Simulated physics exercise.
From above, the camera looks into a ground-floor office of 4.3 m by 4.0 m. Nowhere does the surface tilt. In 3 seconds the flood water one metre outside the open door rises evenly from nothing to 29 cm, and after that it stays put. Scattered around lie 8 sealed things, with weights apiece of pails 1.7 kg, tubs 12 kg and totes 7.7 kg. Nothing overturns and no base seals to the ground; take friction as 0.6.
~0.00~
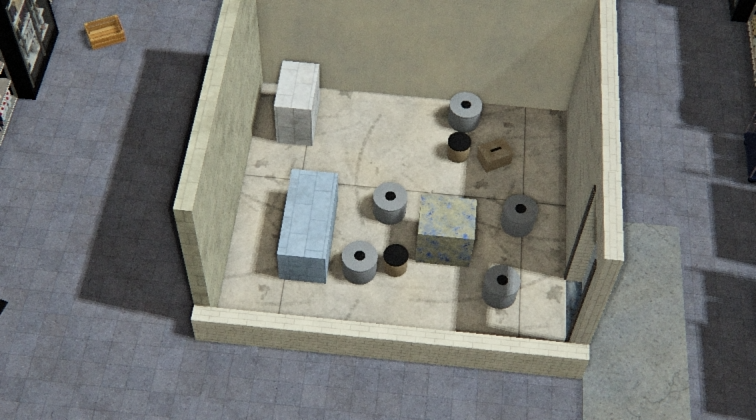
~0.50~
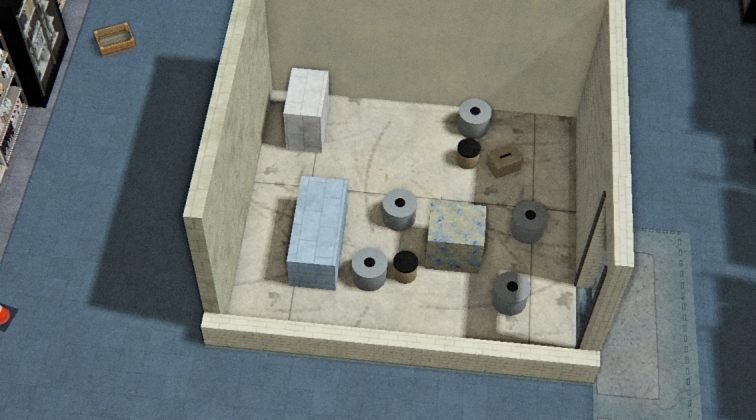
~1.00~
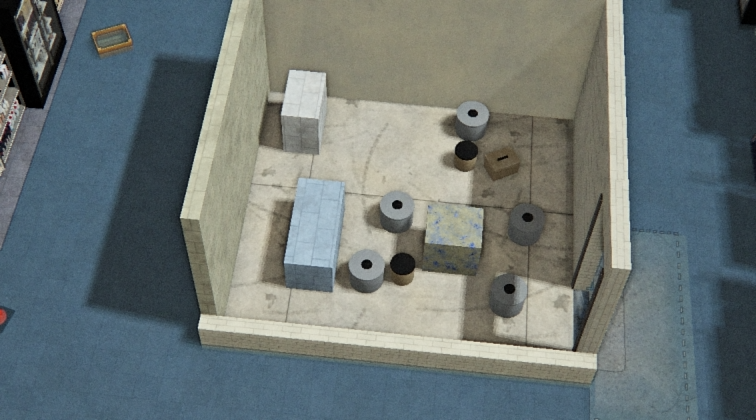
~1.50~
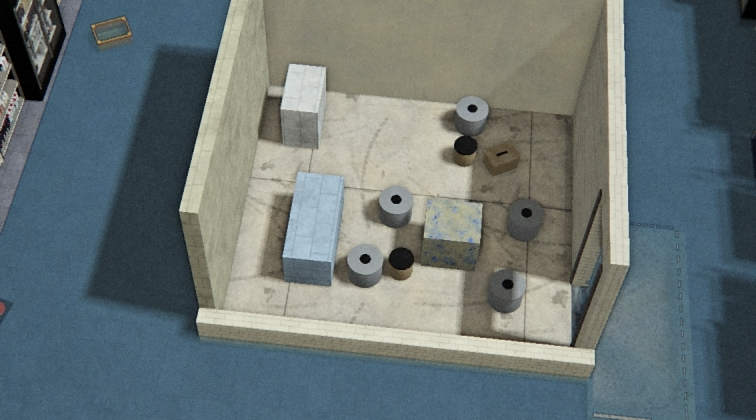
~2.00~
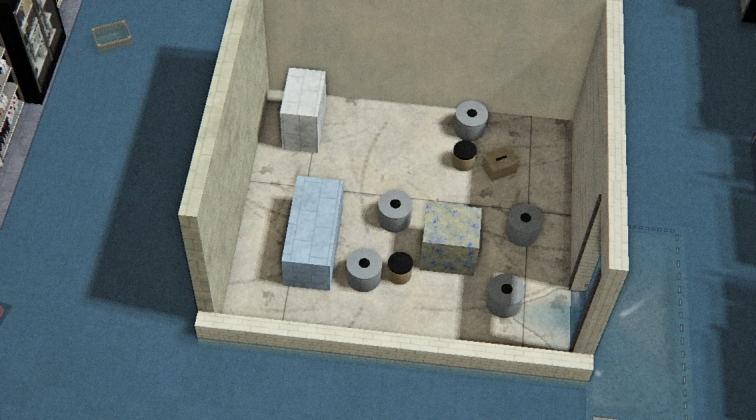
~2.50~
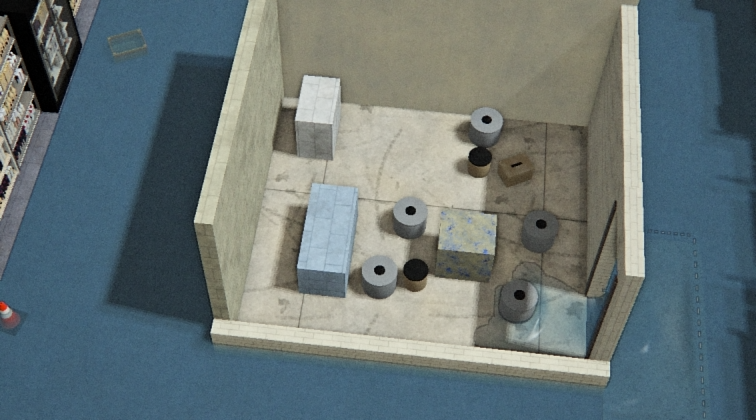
Water covers the ground around the walled room, then spreads inside near the right-hand doorway.
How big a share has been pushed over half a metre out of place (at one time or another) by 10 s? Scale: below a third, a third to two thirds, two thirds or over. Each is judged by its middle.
The share that gets pushed that far will be a third to two thirds.
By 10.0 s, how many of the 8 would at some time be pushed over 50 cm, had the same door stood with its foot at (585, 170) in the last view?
The count would be 6.
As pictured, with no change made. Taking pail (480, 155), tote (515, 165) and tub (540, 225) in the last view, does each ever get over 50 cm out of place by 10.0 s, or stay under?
Same order as the question: Greater, smaller, smaller.
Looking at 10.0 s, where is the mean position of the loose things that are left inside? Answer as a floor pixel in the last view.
About (446, 176).
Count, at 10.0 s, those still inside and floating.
I count 6.
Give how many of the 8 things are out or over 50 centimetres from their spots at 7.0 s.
The count is 4.
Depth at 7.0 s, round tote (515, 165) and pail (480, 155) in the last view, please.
Around 4 cm and 7 cm.
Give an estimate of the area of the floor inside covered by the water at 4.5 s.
About 8.5 m2 is covered.
After 3.5 s 1 of 8 are over 50 cm from their spots; 0 afloat.
After 4.5 s 2 of 8 are over 50 cm from their spots; 0 afloat.
After 7.0 s 4 of 8 are over 50 cm from their spots; 3 afloat.
After 10.0 s 4 of 8 are over 50 cm from their spots, and 5 have been at some point; 6 afloat.
